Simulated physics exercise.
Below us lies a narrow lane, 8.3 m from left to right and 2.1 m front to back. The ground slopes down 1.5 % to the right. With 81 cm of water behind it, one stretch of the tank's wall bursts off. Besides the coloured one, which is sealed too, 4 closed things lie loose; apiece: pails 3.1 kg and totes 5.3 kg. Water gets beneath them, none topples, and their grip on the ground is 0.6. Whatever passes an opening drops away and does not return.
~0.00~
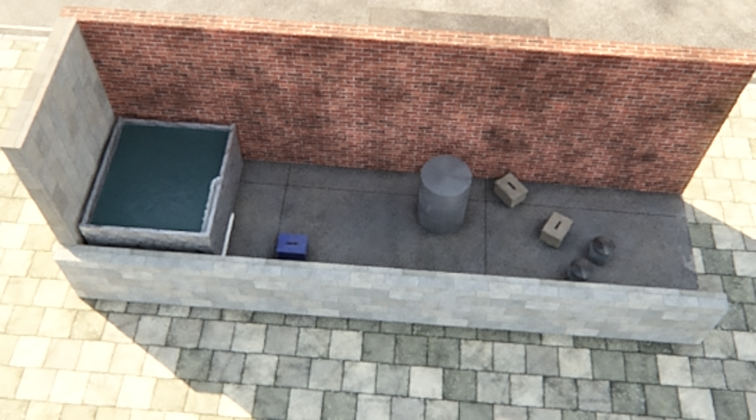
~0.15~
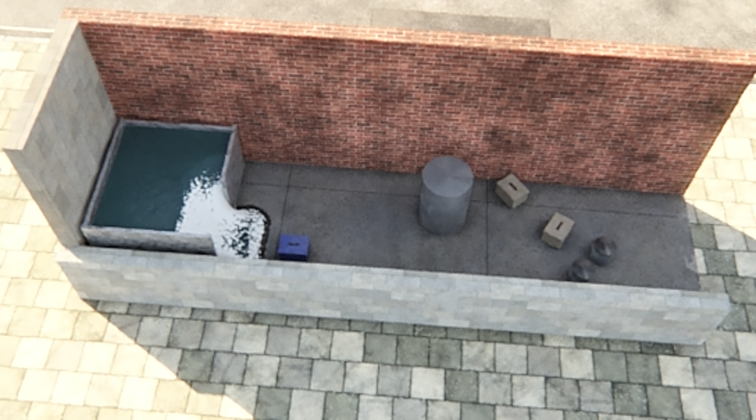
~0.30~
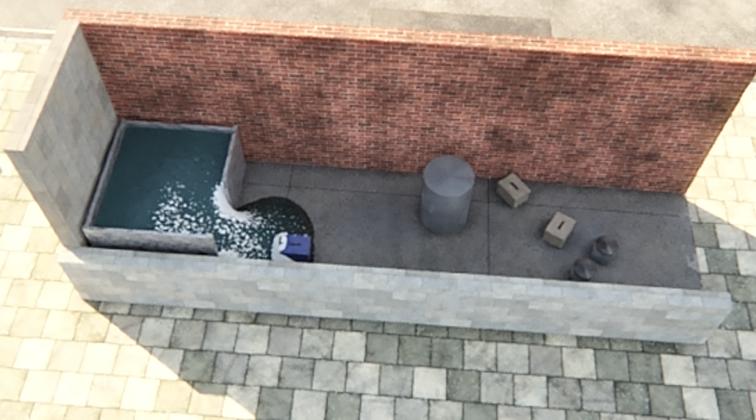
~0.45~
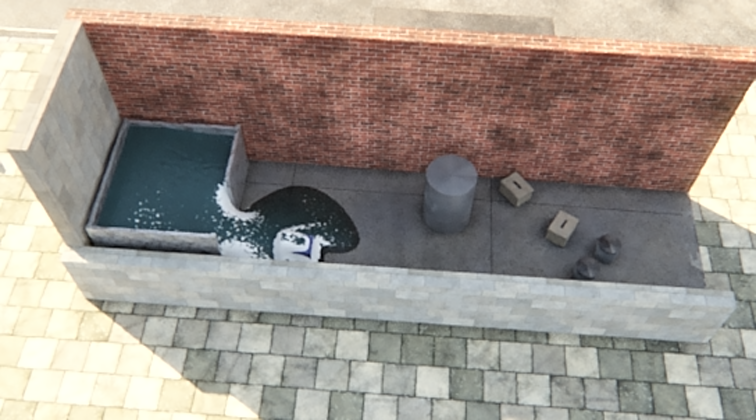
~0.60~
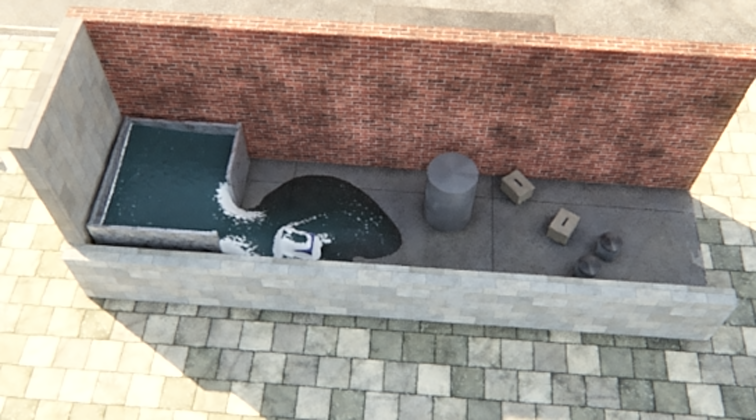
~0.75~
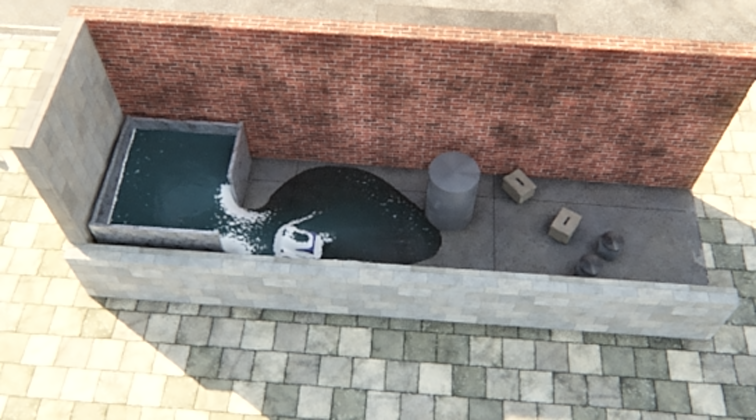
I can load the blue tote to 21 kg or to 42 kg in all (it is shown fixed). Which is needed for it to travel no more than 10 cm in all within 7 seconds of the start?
I expect that neither load is enough.
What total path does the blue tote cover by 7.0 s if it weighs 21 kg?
Some 600 cm in all.
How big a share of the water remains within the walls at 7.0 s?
About 52 per cent.
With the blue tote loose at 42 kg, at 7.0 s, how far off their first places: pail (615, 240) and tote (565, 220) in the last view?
In turn: Washed out, gone out.
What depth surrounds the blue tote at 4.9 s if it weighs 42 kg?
Roughly 11 cm.
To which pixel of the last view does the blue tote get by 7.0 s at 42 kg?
Near (451, 240).
After 1.4 s the blue tote would be 219 cm from its start with 21 kg and 86 cm from its start with 42 kg; 17 cm of water round it then.
After 3.1 s the blue tote would be gone out with 21 kg and 181 cm from its start with 42 kg; 14 cm of water round it then.
After 4.9 s the blue tote would be gone out with 21 kg and 211 cm from its start with 42 kg; 11 cm of water round it then.
After 7.0 s the blue tote would be gone out with 21 kg and 211 cm from its start with 42 kg; 8 cm of water round it then.
